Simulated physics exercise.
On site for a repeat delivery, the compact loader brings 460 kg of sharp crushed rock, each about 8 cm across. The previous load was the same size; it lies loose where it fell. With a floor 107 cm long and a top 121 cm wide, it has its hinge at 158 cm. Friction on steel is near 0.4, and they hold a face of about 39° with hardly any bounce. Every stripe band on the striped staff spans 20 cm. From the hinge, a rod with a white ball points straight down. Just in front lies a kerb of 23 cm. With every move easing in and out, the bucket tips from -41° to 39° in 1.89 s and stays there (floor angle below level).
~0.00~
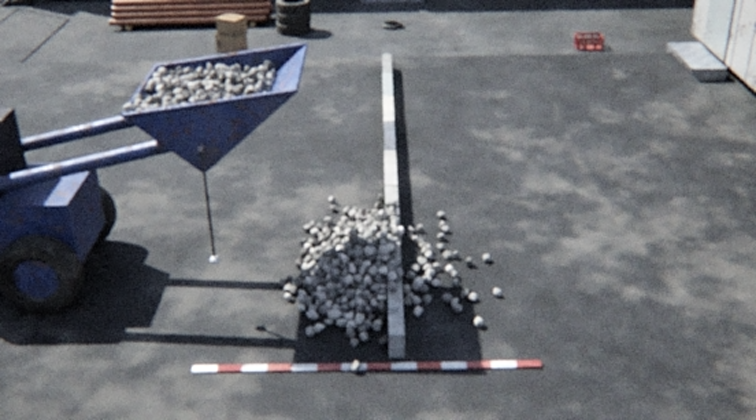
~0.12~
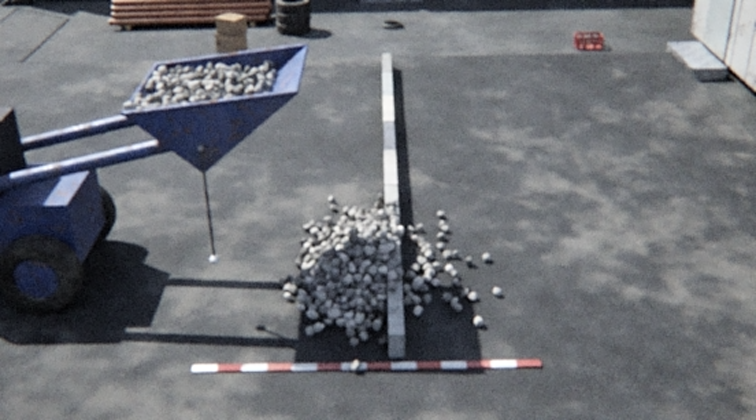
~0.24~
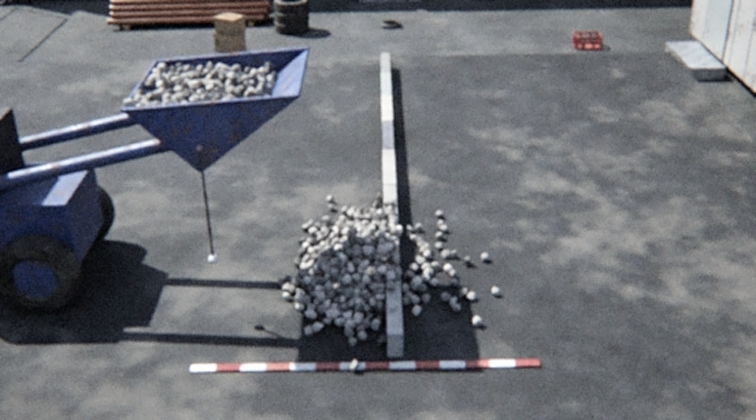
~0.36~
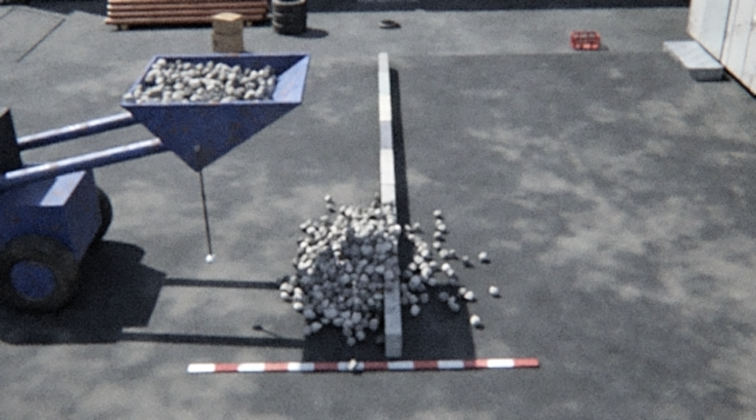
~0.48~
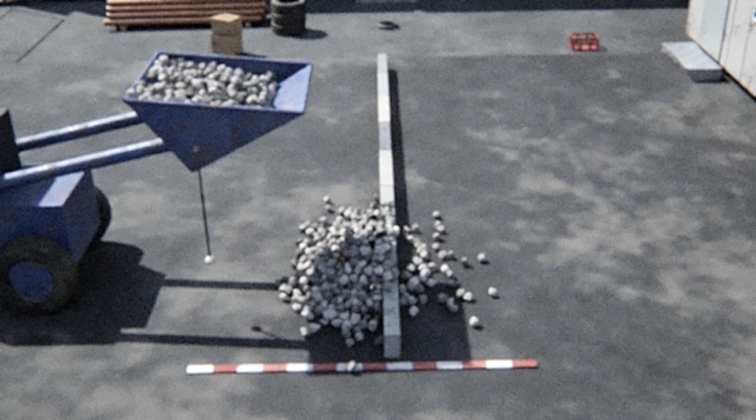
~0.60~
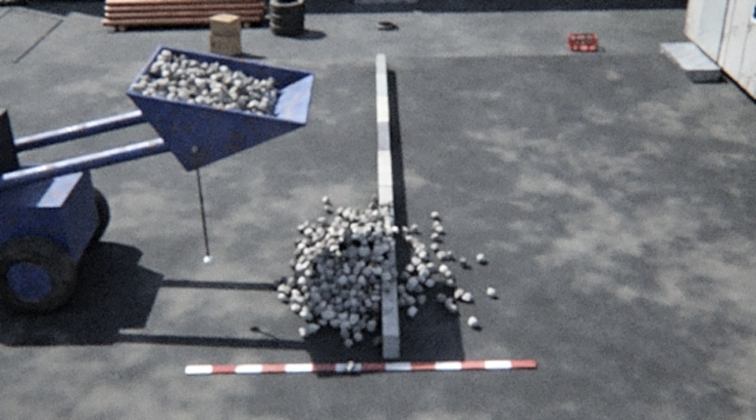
The blue bucket of a loader at left, heaped with grey stones, slowly tilts forward, its front edge lowering and the stones shifting slightly inside, while a loose pile lies motionless against and across a pale kerb.
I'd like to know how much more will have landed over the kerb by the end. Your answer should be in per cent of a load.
Roughly 1 in every hundred.
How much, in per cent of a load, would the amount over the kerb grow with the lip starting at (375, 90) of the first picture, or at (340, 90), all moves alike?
About 90 per cent for the first, 40 per cent for the second.
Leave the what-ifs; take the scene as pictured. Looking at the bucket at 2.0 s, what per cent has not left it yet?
It holds some 45 percent.
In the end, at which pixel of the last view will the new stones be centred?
I'd put their centre close to (323, 255).
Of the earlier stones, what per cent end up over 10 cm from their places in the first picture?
Close to 0 per cent.
After 1.4 s the floor is at 27°; in per cent of one load, 100 in the bucket, 93 on this side of the kerb, 7 over the kerb; the foremost stones are at (467, 281).
After 2.0 s the floor is at 39°; in per cent of one load, 44 in the bucket, 148 on this side of the kerb, 7 over the kerb; the foremost stones are at (467, 281).
After 2.3 s the floor is at 39°; in per cent of one load, 9 in the bucket, 184 on this side of the kerb, 8 over the kerb; the foremost stones are at (467, 281).
After 5.1 s the floor is at 39°; in per cent of one load, 0 in the bucket, 192 on this side of the kerb, 8 over the kerb; the foremost stones are at (471, 283). Net gain over the kerb, 1.
